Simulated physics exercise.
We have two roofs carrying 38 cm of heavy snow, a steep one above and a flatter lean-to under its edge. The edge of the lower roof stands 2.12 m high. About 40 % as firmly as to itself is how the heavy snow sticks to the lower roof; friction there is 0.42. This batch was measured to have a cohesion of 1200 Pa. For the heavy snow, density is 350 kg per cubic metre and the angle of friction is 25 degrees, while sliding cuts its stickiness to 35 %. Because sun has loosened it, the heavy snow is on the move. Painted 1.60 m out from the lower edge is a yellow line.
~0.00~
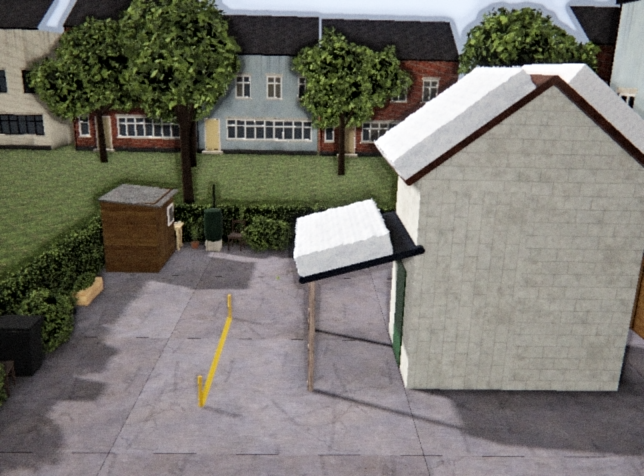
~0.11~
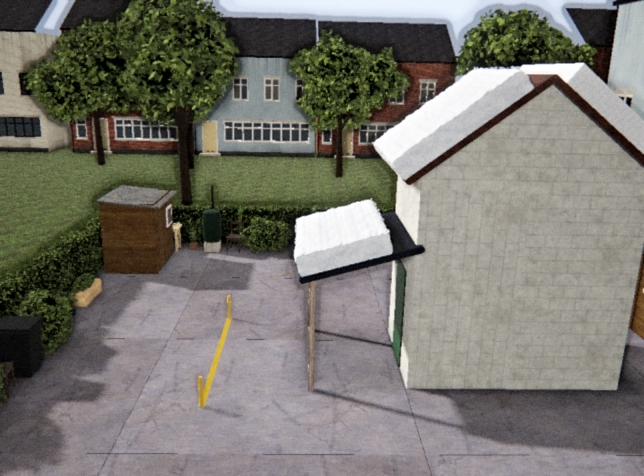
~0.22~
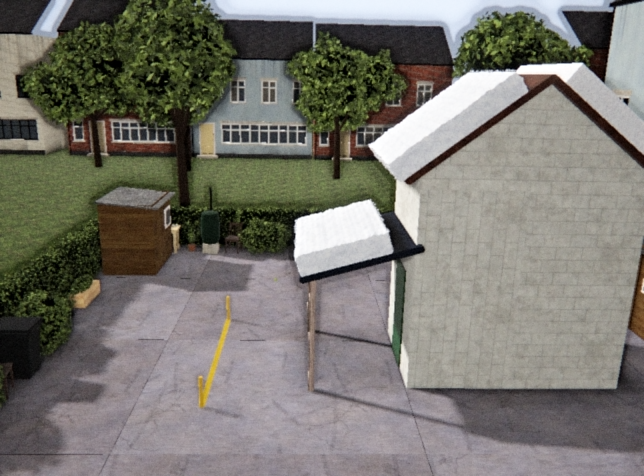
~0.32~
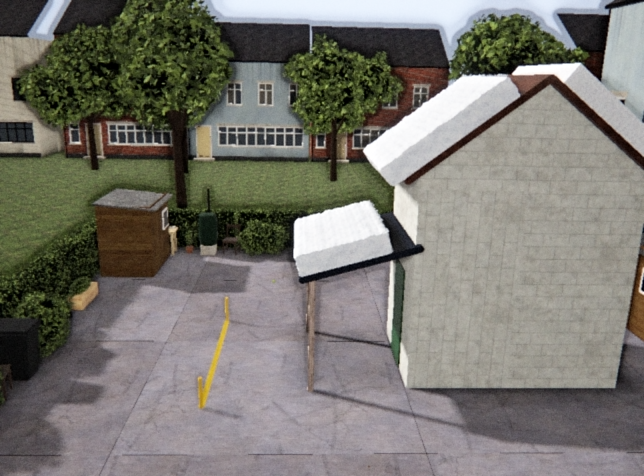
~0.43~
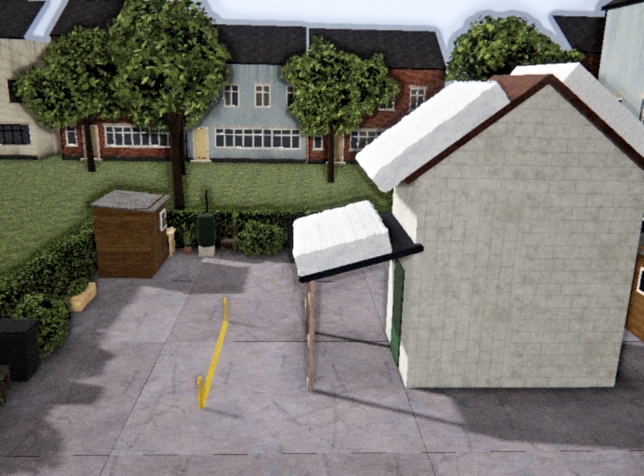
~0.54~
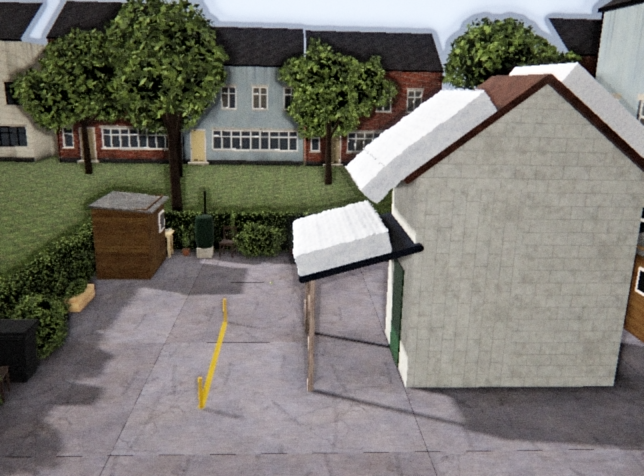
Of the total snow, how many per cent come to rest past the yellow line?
30 per cent.
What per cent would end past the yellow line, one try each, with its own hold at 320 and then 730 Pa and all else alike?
About 45 % first, about 45 % second.
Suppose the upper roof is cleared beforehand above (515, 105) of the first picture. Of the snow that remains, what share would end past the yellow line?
20 %.
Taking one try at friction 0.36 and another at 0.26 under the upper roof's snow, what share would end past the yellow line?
16 %, then 25 %.
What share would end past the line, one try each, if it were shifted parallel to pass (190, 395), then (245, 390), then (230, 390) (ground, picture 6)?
I'd guess near 25 %, then near 55 %, and near 45 % on the last try.
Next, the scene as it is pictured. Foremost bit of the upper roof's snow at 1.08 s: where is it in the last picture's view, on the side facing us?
Near (293, 246), I'd say.
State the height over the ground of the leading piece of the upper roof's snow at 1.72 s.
0.2 m, more or less.
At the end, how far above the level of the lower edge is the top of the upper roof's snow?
It ends up some 0.6 m higher than the lower edge.
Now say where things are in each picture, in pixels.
In the first picture, leading edge of the heavy snow at (404, 176).
In the second picture, leading edge of the heavy snow at (403, 176), its middle shifted 2.3 cm, 1 % of it past the upper edge, in one piece.
In the third picture, leading edge of the heavy snow at (401, 159), its middle shifted 9.5 cm, 4 % of it past the upper edge, in one piece.
In the fourth picture, leading edge of the heavy snow at (394, 164), its middle shifted 22 cm, 9 % of it past the upper edge, in one piece.
In the fifth picture, leading edge of the heavy snow at (385, 166), its middle shifted 39 cm, 17 % of it past the upper edge, in one piece.
In the sixth picture, leading edge of the heavy snow at (373, 182), its middle shifted 62 cm, 27 % of it past the upper edge, cracking.
After 1.08 s, none is below the lower edge and 0 % is past the line.
After 1.72 s, 46 % is below the lower edge and 6 % is past the line.
After 2.36 s, 73 % is below the lower edge and 29 % is past the line.
After 3.00 s, 74 % is below the lower edge and 30 % is past the line.
After 3.30 s, at the end, 74 % is below the lower edge and 30 % is past the line.
